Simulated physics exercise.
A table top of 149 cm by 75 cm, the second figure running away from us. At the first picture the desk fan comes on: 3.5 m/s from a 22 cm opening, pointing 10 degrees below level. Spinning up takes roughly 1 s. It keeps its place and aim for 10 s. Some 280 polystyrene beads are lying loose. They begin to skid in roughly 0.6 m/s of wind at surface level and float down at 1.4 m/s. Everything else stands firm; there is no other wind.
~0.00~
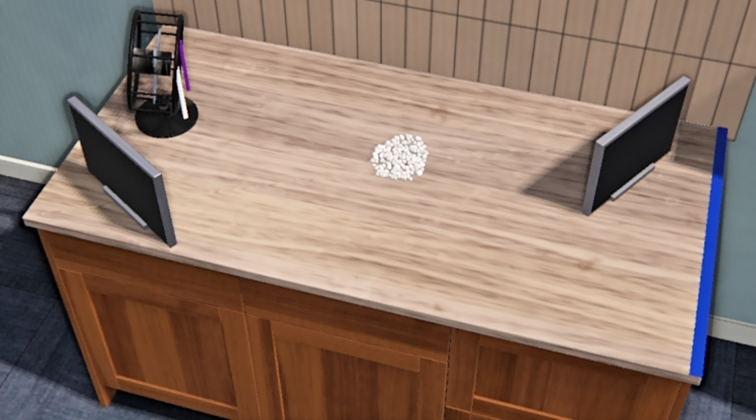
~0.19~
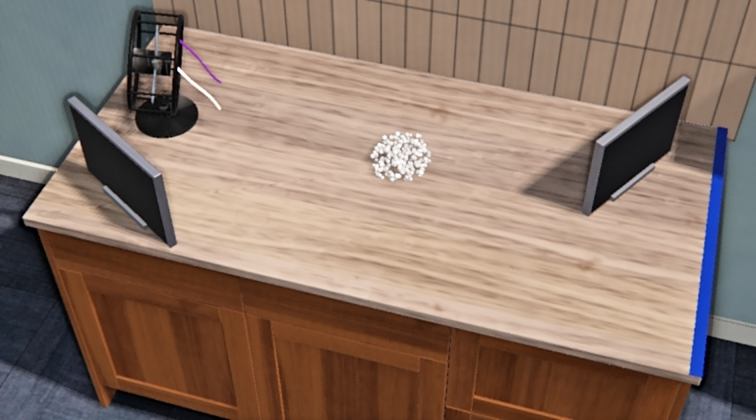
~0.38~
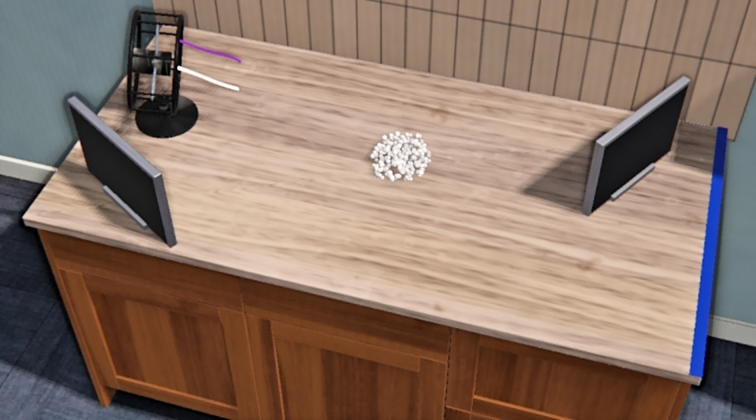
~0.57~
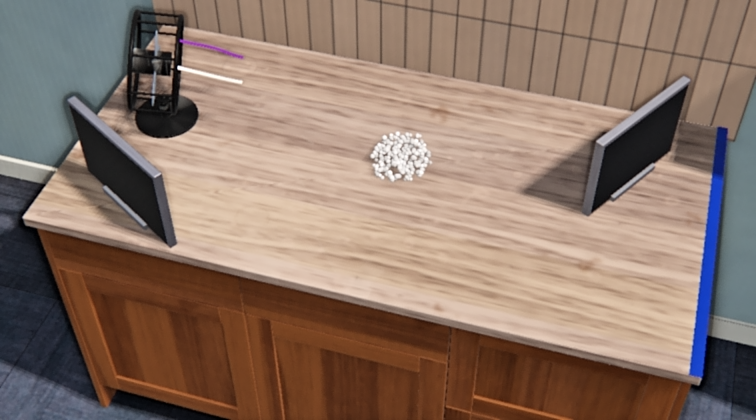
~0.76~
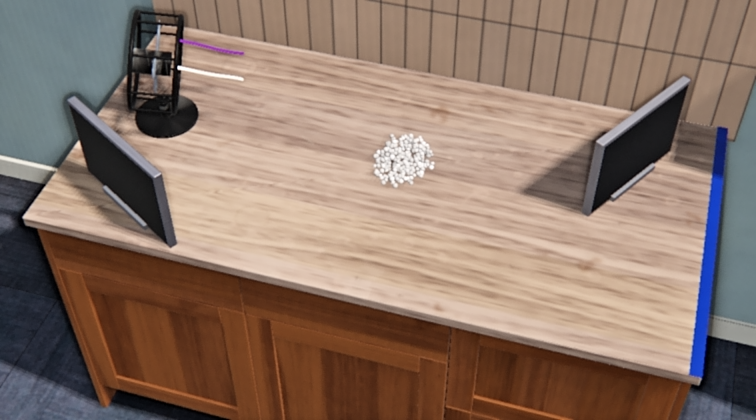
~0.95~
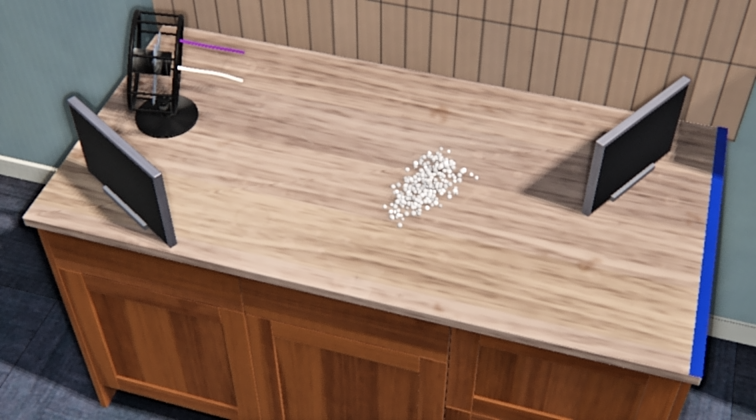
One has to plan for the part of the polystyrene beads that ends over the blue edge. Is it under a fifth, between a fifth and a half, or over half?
Of the polystyrene beads, between a fifth and a half end over the blue edge.
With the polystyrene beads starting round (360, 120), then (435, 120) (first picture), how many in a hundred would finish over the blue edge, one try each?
In turn about 50 %, 50 %.
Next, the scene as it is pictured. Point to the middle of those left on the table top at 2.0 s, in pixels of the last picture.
Near (475, 247).
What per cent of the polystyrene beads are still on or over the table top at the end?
Some 15 per cent.
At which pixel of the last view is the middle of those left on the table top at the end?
Near (517, 327).
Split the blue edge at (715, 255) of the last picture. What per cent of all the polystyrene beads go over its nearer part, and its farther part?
Some 30 % nearer, 0 % farther.
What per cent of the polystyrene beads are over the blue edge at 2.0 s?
Some 5 per cent.
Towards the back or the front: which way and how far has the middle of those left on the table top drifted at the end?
To the front, by about 40 cm.
After 2.0 s, 77 % are on the move or not yet settled, 6 % are over the blue edge; the middle of those still in play is near (491, 252).
After 3.2 s, 52 % are on the move or not yet settled, 27 % are over the blue edge; the middle of those still in play is near (512, 284).
After 5.5 s, 27 % are on the move or not yet settled, 34 % are over the blue edge; the middle of those still in play is near (523, 320).
After 10.0 s, at the end, 34 % are over the blue edge; the middle of those still in play is near (517, 327).
